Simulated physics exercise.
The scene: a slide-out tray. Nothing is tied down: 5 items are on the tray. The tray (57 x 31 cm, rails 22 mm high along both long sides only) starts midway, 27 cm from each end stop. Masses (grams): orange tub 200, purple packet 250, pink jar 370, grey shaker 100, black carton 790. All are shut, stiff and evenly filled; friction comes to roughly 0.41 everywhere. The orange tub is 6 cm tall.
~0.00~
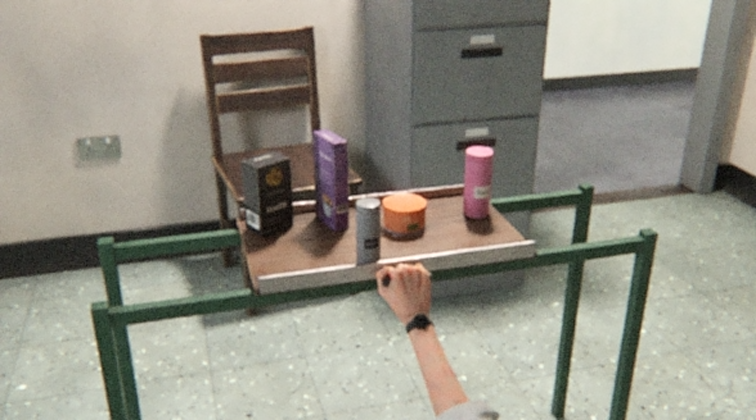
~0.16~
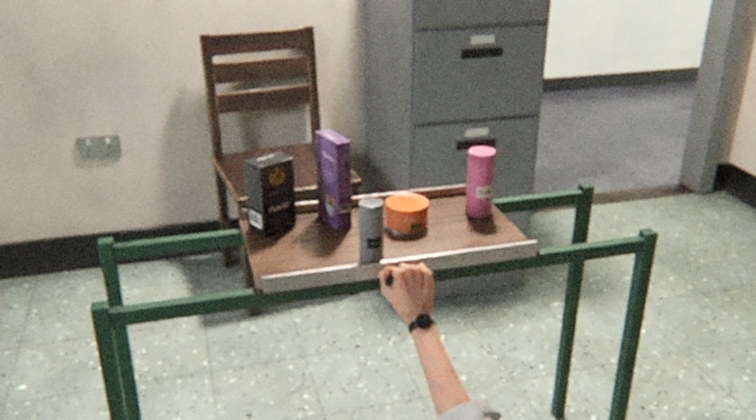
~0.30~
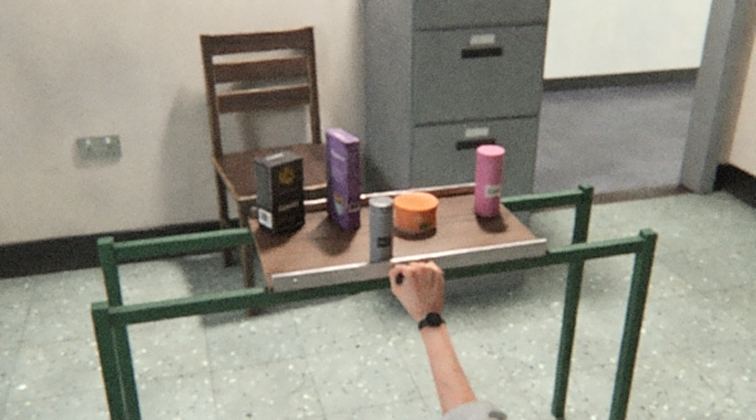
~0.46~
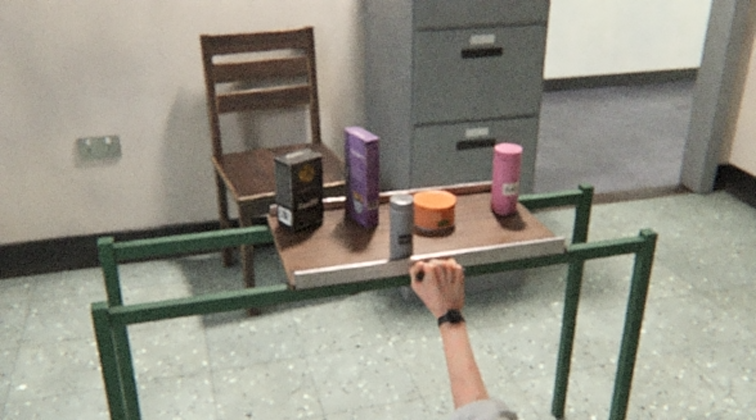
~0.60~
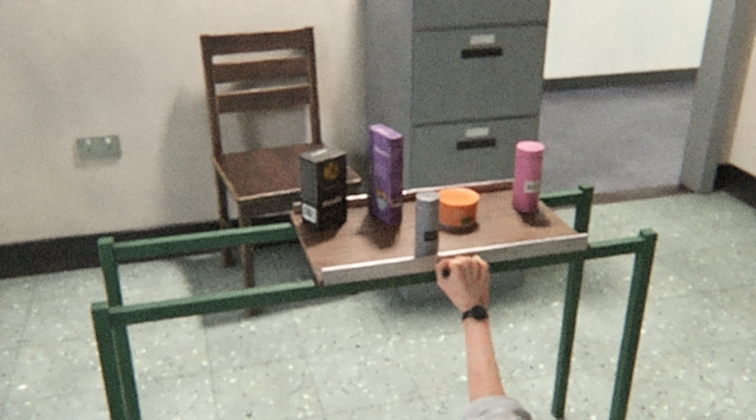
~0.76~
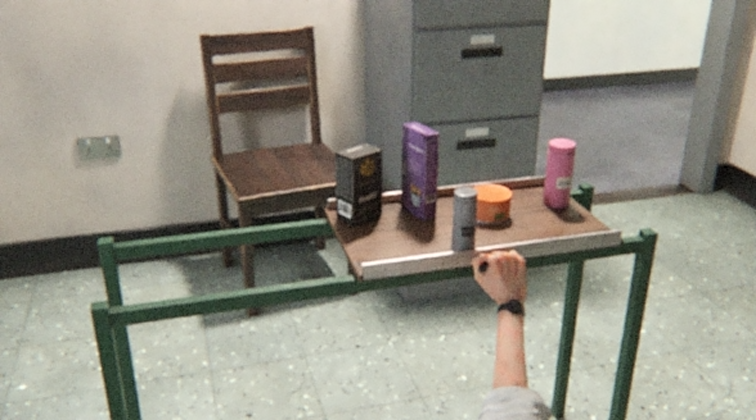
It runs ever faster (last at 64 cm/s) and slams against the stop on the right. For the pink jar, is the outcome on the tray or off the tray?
The pink jar comes off the tray.
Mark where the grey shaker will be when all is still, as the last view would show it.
Around (547, 230).
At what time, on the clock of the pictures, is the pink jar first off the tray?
At about 1.1 s.
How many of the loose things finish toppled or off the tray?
3 of them.
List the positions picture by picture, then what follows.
In the first frame, tray midway; pink jar (478, 183); orange tub (404, 214).
In the second frame, tray moved 1 cm right; grey shaker (371, 233); black carton (271, 194).
In the third frame, tray moved 3 cm right; orange tub (416, 213); purple packet (343, 179).
In the fourth frame, tray moved 7 cm right; grey shaker (402, 229); black carton (300, 191).
In the fifth frame, tray moved 12 cm right; orange tub (457, 208); purple packet (385, 174).
In the sixth frame, tray moved 20 cm right; pink jar (559, 174); grey shaker (465, 222).
Around 1.06 s, tray moved 27 cm right; pink jar now off the tray; purple packet at 41° to upright; grey shaker at 24° to upright.
Around 1.36 s, tray moved 27 cm right; purple packet on its side; grey shaker on its side; orange tub shifted 5 cm.
Finally (1.8 s), off the tray, pink jar; on their side or leaning hard on the tray, purple packet and grey shaker; the other 2 still in place (within 5 cm).
